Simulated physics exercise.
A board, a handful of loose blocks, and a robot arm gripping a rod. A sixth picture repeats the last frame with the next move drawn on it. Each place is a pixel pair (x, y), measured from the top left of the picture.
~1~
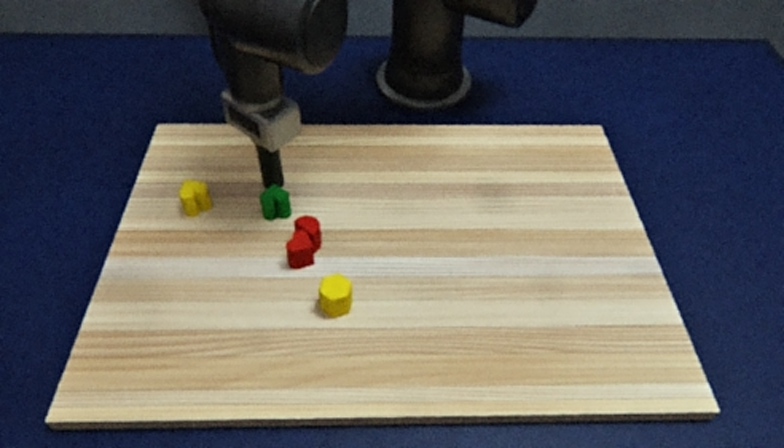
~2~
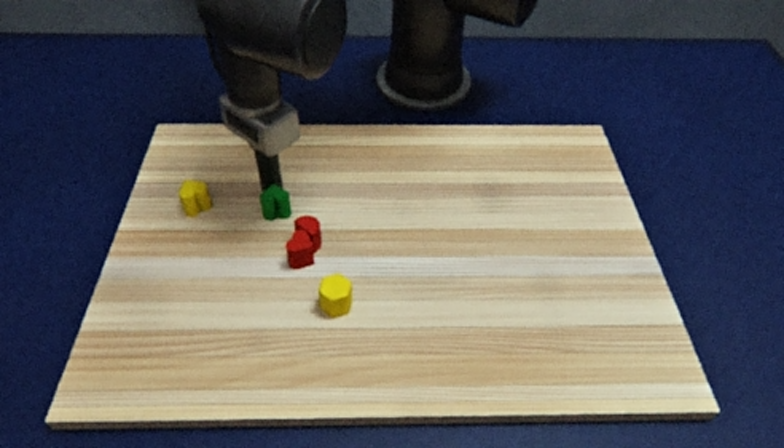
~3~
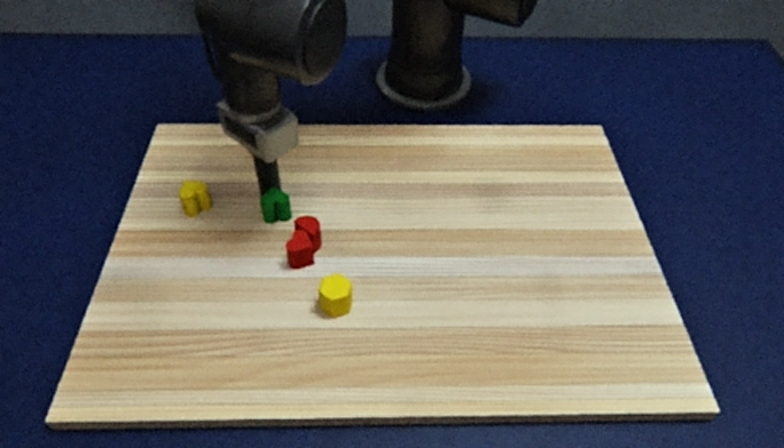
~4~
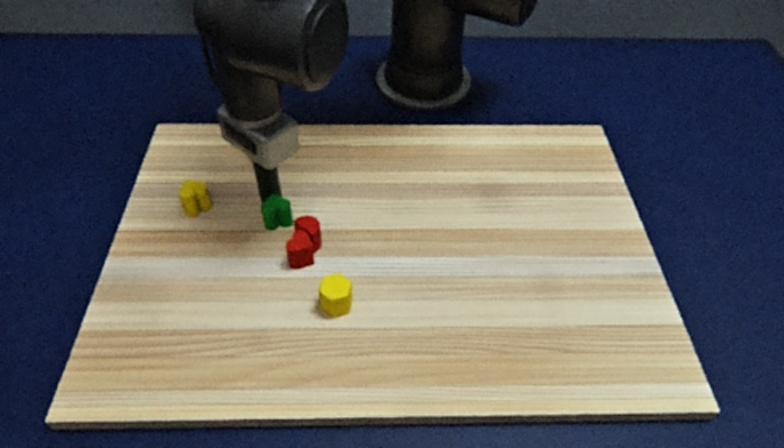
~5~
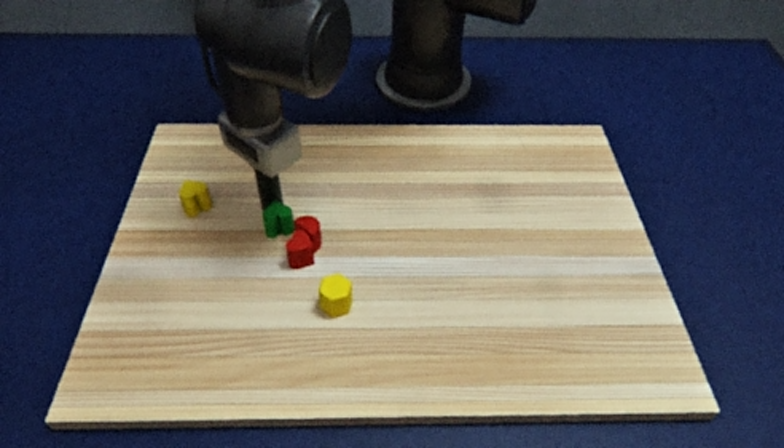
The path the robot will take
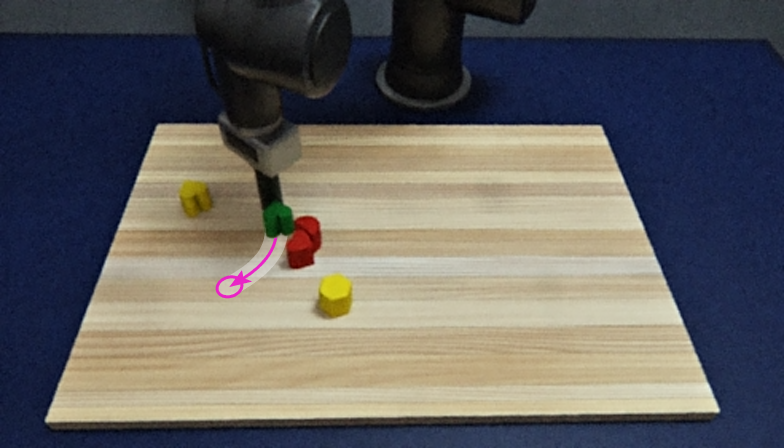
The robot arm's rod nudges the green block slightly toward the two red blocks.
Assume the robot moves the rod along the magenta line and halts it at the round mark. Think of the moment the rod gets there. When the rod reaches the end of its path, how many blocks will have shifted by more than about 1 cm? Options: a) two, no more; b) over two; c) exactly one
a
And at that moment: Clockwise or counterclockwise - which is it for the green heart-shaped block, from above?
If we look at it from overhead, the green heart-shaped block pivots counter-clockwise.
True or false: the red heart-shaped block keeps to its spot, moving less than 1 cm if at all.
This is false.
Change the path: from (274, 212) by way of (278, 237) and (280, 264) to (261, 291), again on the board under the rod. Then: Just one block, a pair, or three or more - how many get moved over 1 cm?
Moved: 2.
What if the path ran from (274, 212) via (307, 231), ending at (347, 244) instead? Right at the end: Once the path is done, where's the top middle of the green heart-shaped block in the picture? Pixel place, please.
Around pixel (282, 223).
Drawn move, from (274, 212) through (276, 238) and (260, 265) to (230, 287).
The first path, step by step. One third of the way, rod at (275, 233); green heart-shaped block at (283, 237), turned 15° anticlockwise; red heart-shaped block at (304, 246); red D-shaped block at (311, 225), turned 20° anticlockwise.
Two thirds of the way, rod at (259, 260); green heart-shaped block at (283, 249), turned 80° anticlockwise; red heart-shaped block at (308, 247); red D-shaped block at (311, 225), turned 20° anticlockwise.
At the end, rod at (228, 282); green heart-shaped block at (283, 249), turned 80° anticlockwise; red heart-shaped block at (308, 247); red D-shaped block at (311, 225), turned 20° anticlockwise.
